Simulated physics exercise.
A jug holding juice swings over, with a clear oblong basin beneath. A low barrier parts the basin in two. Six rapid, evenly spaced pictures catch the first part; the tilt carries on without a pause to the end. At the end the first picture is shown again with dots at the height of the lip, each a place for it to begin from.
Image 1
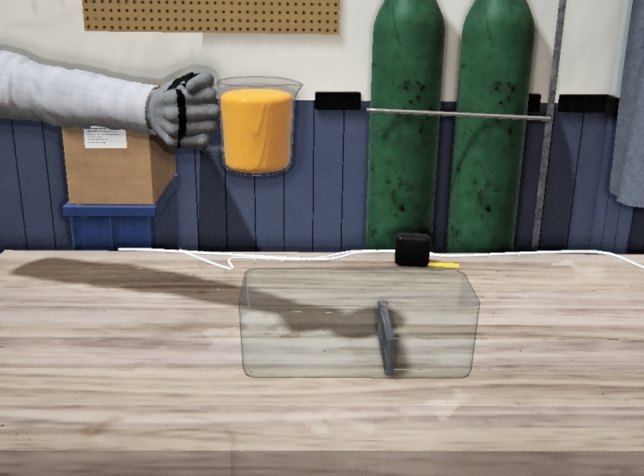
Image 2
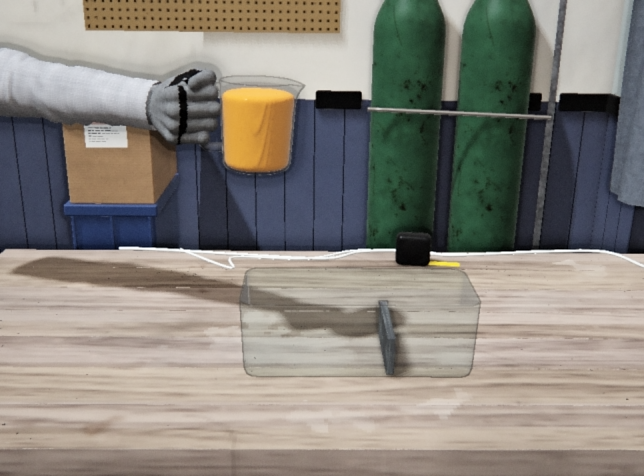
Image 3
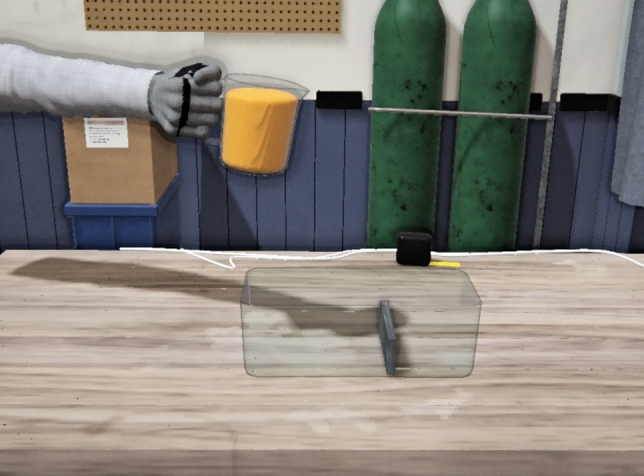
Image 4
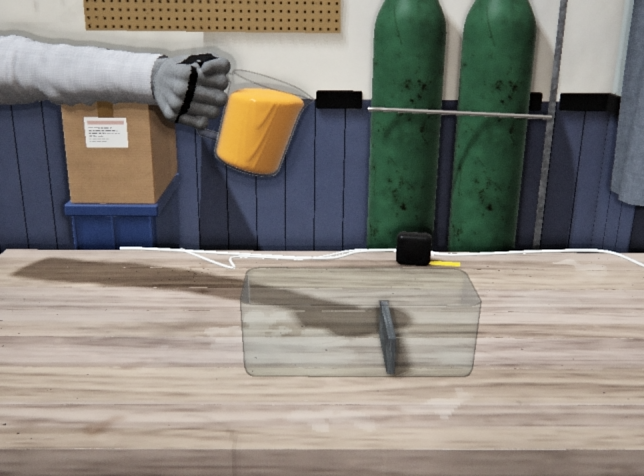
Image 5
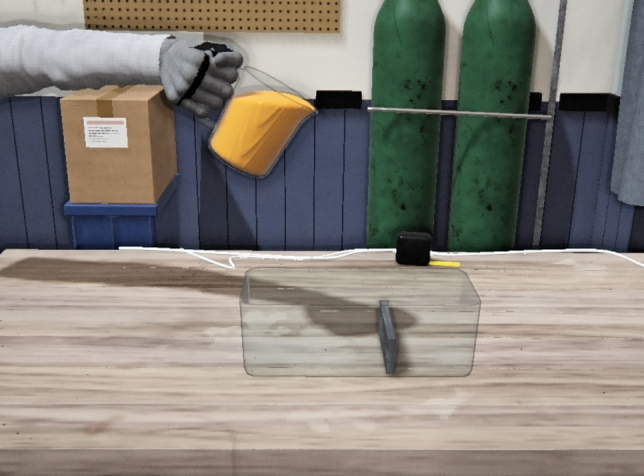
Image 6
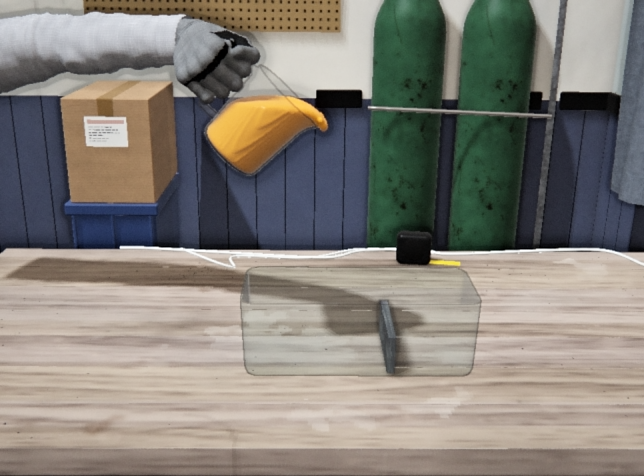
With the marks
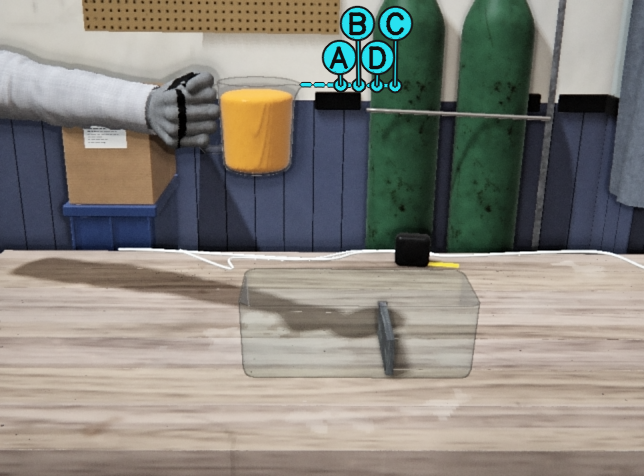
A gloved hand tilts a jug of orange juice rightward until juice passes its lip.
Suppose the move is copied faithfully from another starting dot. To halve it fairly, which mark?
Take A.
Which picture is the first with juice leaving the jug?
Picture 6.
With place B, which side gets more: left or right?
The right one.
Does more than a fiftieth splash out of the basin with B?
Yes, it does.
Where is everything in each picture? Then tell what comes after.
Upright, lip at (302, 84); basin from (243, 374) to (471, 375); top of the wall at (386, 320); nothing has left yet, in the first picture.
Tipped about 2°, lip at (304, 85); nothing has left yet, in the second picture.
Tipped about 8°, lip at (308, 90); nothing has left yet, in the third picture.
Tipped about 18°, lip at (313, 99); nothing has left yet, in the fourth picture.
Tipped about 30°, lip at (317, 111); nothing has left yet, in the fifth picture.
Tipped about 45°, lip at (318, 126); juice is over the lip, down to (323, 128), in the sixth picture.
On the marked copy, A at (340, 85); B at (358, 85); C at (395, 85); D at (376, 85).
With A, about 50 % ends left of the wall and 45 % right of it; 5 % is lost outside.
With B, about 23 % ends left of the wall and 72 % right of it; 6 % is lost outside.
With C, about 20 % ends left of the wall and 68 % right of it; 12 % is lost outside.
With D, about 15 % ends left of the wall and 79 % right of it; 6 % is lost outside.
